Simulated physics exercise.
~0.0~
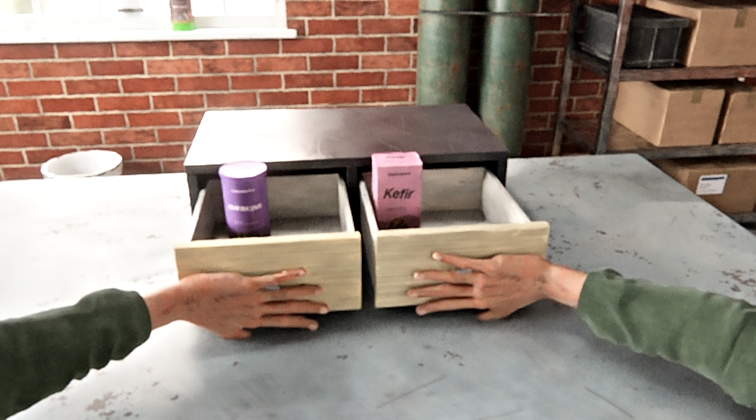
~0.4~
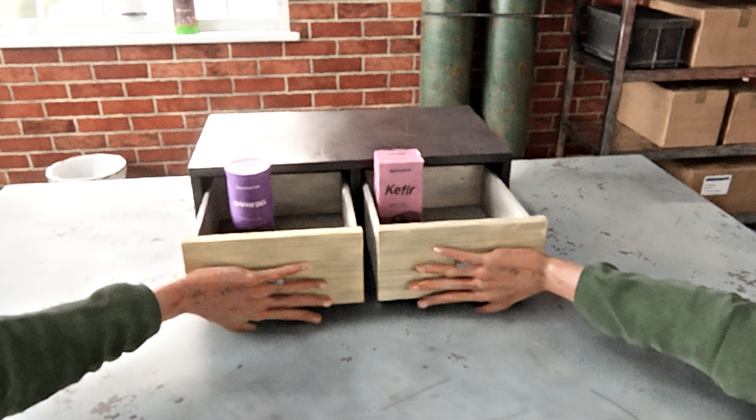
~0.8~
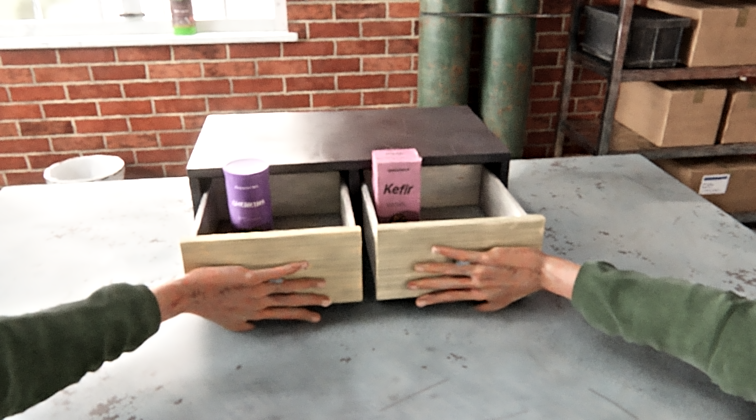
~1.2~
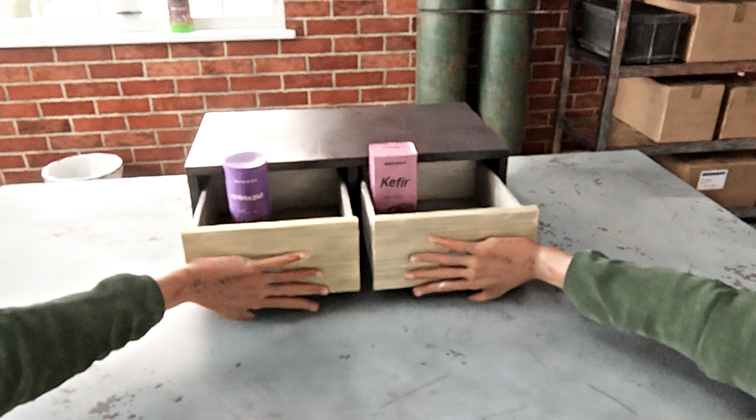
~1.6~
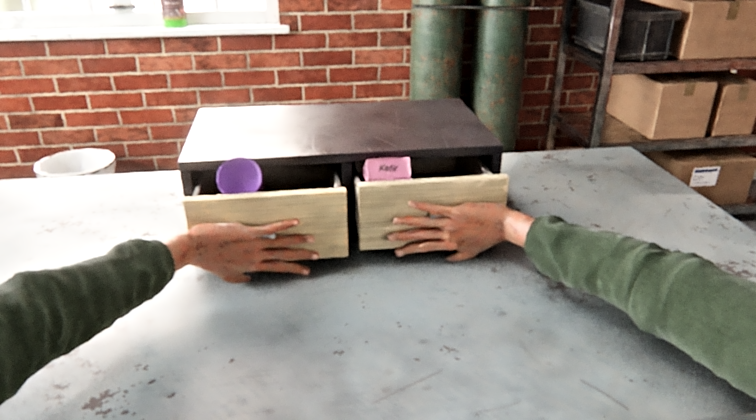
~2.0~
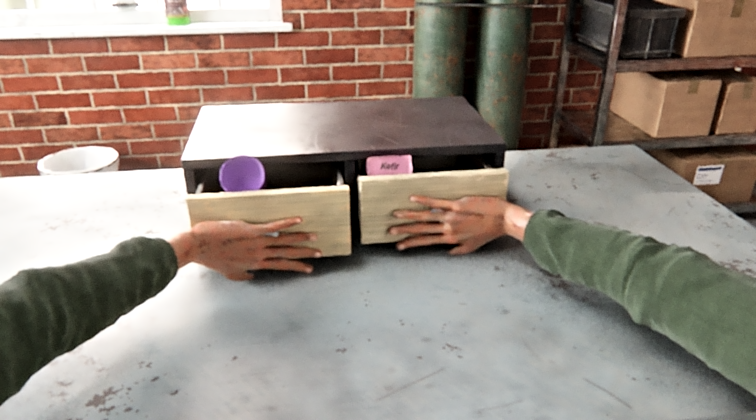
In a room with a red brick wall, seen from the point of view of someone at a worn grey table, a dark chest holds two open drawers with pale wooden fronts. A purple tin stands upright in the left drawer and a pink carton marked Kefir stands in the right, while shelves of boxes sit behind at right. Two hands in green sleeves press flat on the fronts and slowly push both drawers inward. As they slide further, the tin and carton tip into a lean. Both drawers then stop, jammed partly open, with the hands still against them.
